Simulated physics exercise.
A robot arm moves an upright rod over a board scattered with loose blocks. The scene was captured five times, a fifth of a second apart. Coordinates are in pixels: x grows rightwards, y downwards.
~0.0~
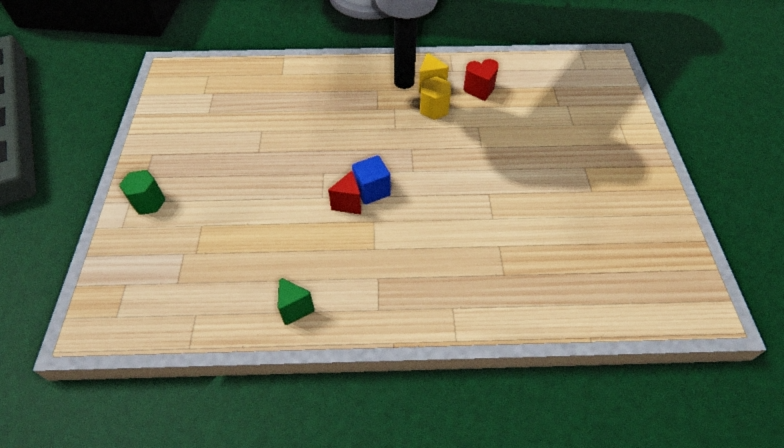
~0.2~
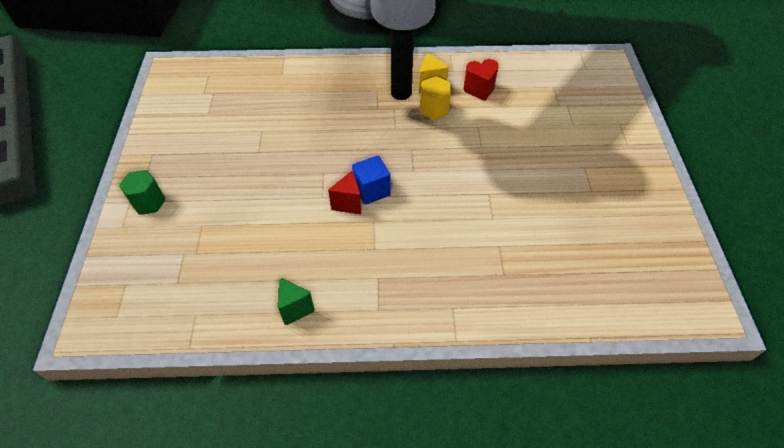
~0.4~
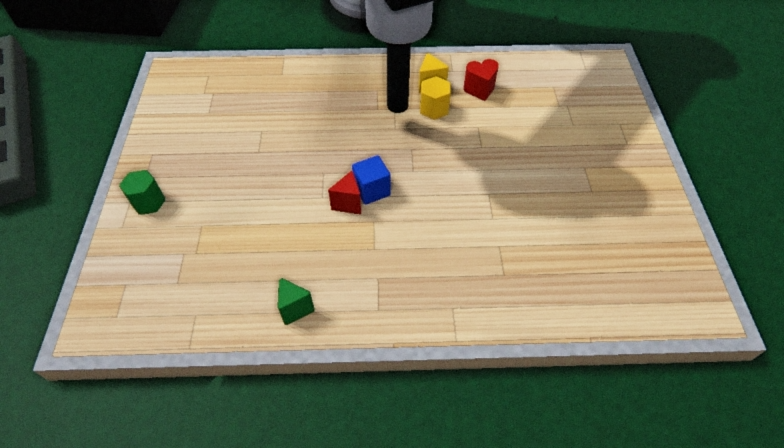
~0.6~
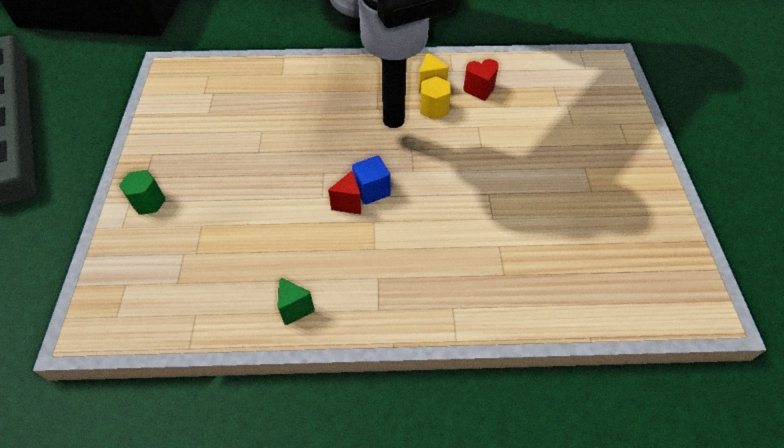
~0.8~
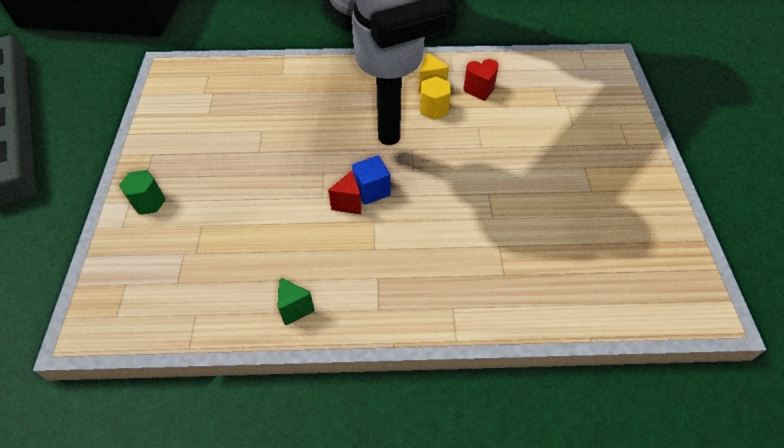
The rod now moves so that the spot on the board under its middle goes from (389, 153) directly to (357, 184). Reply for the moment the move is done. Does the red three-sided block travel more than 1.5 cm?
No, that is not what happens.
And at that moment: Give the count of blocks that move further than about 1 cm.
Answer: One block.
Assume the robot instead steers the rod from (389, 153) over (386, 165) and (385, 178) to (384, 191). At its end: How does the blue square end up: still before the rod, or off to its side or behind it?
By then it is in front of the rod.
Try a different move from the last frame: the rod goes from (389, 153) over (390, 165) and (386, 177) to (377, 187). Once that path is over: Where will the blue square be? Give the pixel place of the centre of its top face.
(357, 184)
What follows on the original path. Halfway along, rod (372, 153); nothing pushed yet.
At the end, rod (355, 169); red three-sided block still; blue square (371, 181).
